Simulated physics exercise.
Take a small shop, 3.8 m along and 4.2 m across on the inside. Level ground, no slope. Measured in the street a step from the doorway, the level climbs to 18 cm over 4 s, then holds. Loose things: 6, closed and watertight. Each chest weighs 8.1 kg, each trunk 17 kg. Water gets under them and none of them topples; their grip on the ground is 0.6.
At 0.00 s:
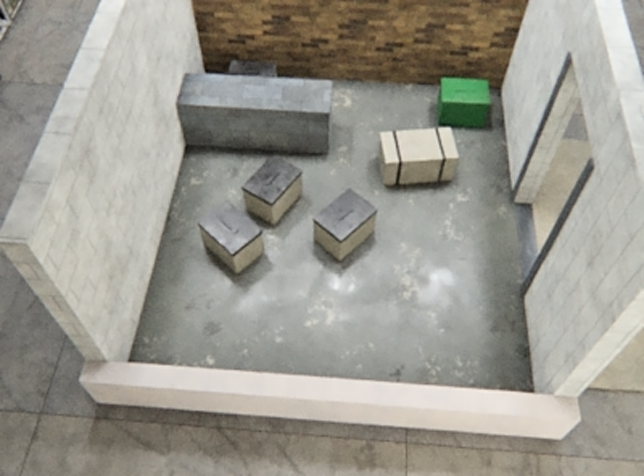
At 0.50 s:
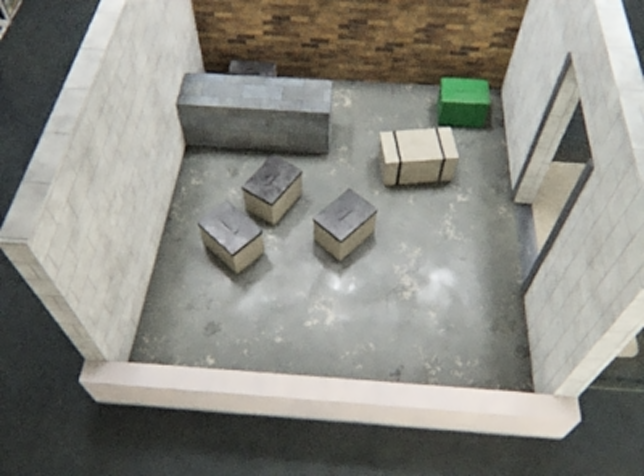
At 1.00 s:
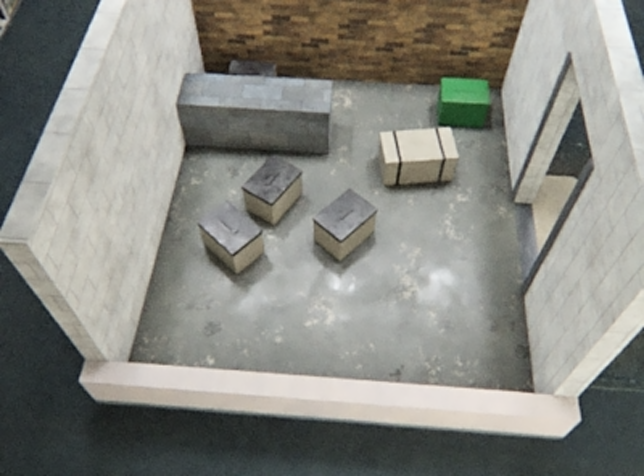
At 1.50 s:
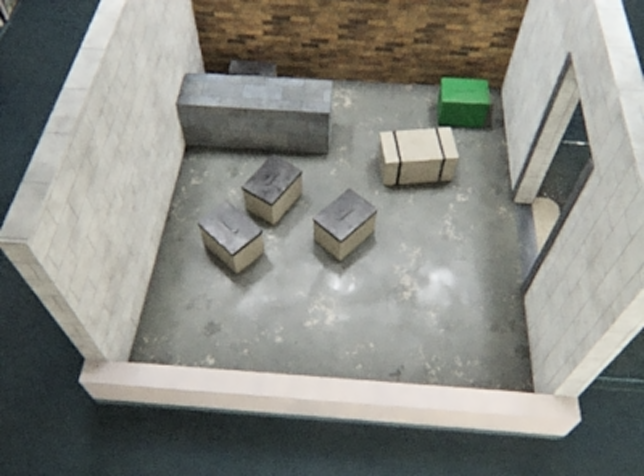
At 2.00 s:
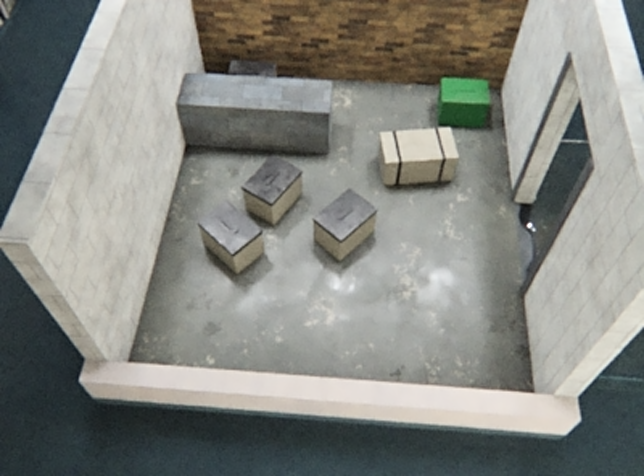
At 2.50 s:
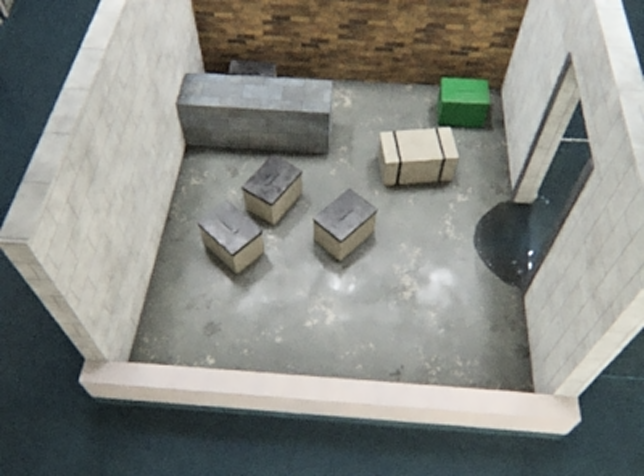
At first, a small open-topped room holding trunks, a green chest and a long grey block stands dry on pale paving. Dark water then covers the ground outside the walls and creeps into the doorway on the right. Finally it spreads in a small rounded patch onto the floor, while the objects stay still.
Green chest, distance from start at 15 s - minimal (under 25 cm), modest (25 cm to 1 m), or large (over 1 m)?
I expect it goes a modest distance.
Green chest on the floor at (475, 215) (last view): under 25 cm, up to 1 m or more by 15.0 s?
I'd say it goes a long distance.
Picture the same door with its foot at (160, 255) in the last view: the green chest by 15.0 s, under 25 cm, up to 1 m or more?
I'd expect the green chest to get swept far off.
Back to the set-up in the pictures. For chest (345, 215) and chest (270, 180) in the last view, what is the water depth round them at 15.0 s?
Depths: Near 10 cm, then near 13 cm.
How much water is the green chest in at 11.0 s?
Roughly 2 cm deep.
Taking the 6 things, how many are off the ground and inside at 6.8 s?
The number is 2.
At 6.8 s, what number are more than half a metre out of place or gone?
I make it 3 by then.
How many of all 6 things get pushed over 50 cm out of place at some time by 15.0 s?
By my tally, 5.
After 3.5 s the green chest is near (465, 91), 0.0 m from its start, aground; 0 afloat.
After 6.8 s the green chest is near (465, 91), 0.0 m from its start, aground; 2 afloat.
After 11.0 s the green chest is near (465, 91), 0.0 m from its start, aground; 3 afloat.
After 15.0 s the green chest is near (490, 118), 0.5 m from its start, afloat; 6 afloat.
